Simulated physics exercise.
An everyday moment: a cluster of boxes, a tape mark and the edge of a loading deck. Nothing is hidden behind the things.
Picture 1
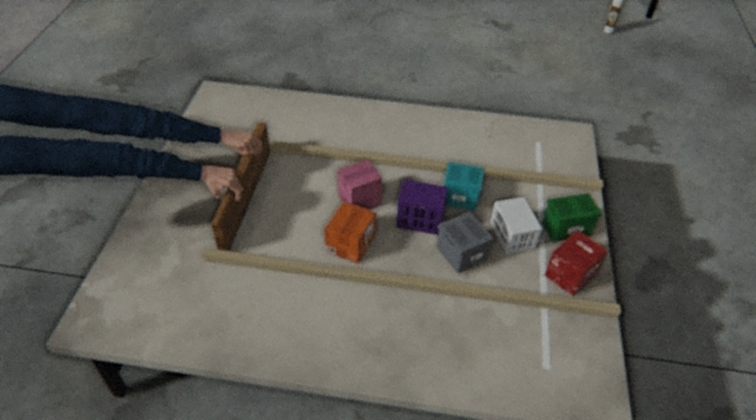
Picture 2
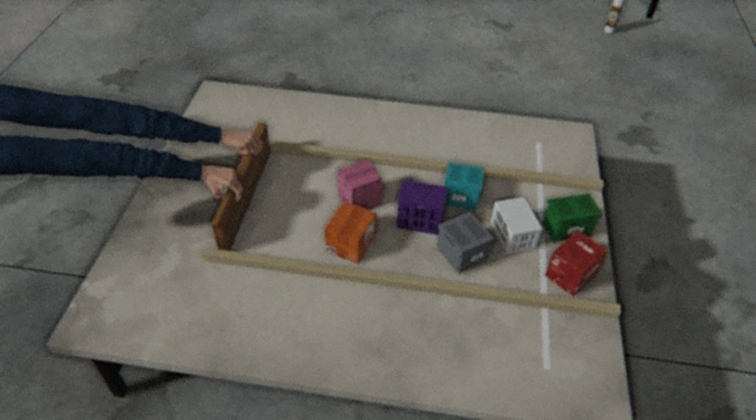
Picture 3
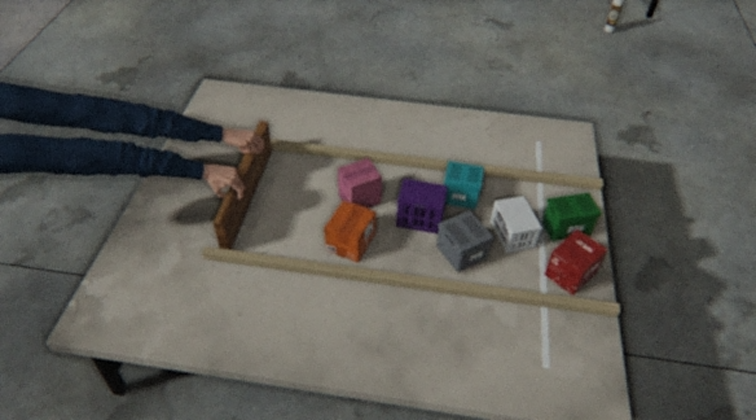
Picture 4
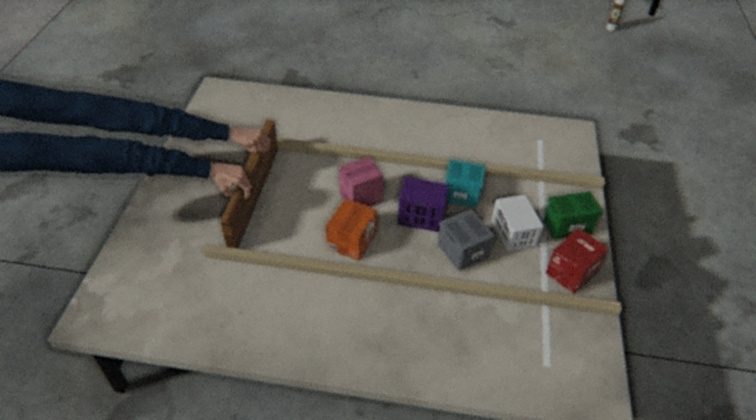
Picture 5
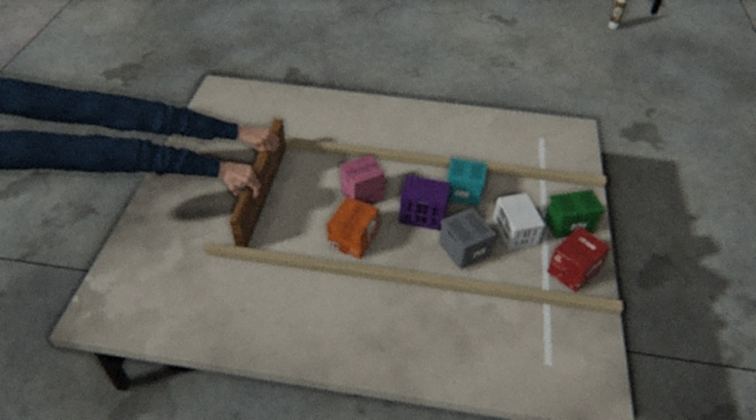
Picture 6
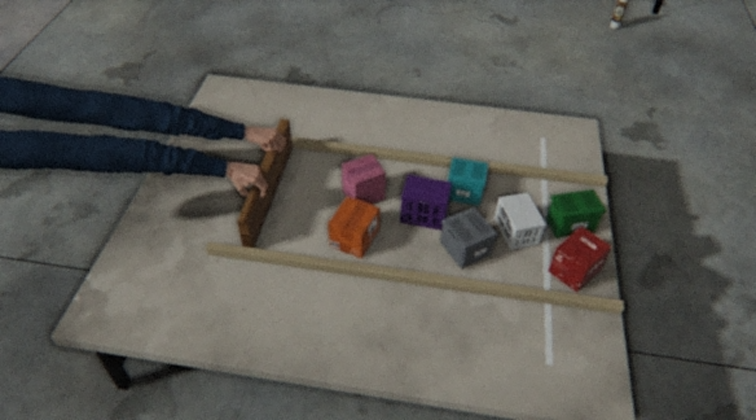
Hands holding a wooden plank still, then sliding it slightly right between two rails toward colourful boxes that stay in place.
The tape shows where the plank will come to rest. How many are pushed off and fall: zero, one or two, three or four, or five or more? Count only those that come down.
Outcome: The number that fall off is three or four.
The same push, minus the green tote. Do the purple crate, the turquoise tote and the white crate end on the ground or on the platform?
The purple crate holds on, the turquoise tote stays on, the white crate falls.
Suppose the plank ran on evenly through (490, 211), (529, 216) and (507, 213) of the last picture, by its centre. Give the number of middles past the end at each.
Place by place, 0, 2 and 0.
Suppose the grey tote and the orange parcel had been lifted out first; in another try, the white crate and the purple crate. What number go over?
1 in the first case, 1 in the second.
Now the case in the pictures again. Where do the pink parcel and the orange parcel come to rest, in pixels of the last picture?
The pink parcel at (572, 201), the orange parcel at (569, 256).
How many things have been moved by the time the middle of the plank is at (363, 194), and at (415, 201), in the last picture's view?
3 and 5.
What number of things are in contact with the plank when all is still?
The number is 2.
A little later, none off yet; red box at rest near (579, 259); green tote at rest near (574, 214); white crate at rest near (519, 221).
Next, none off yet; red box at rest near (579, 259); green tote at rest near (575, 214); white crate shifted a little near (535, 220).
When it is over, the number that fall off is three or four; down, white crate, green tote and red box.
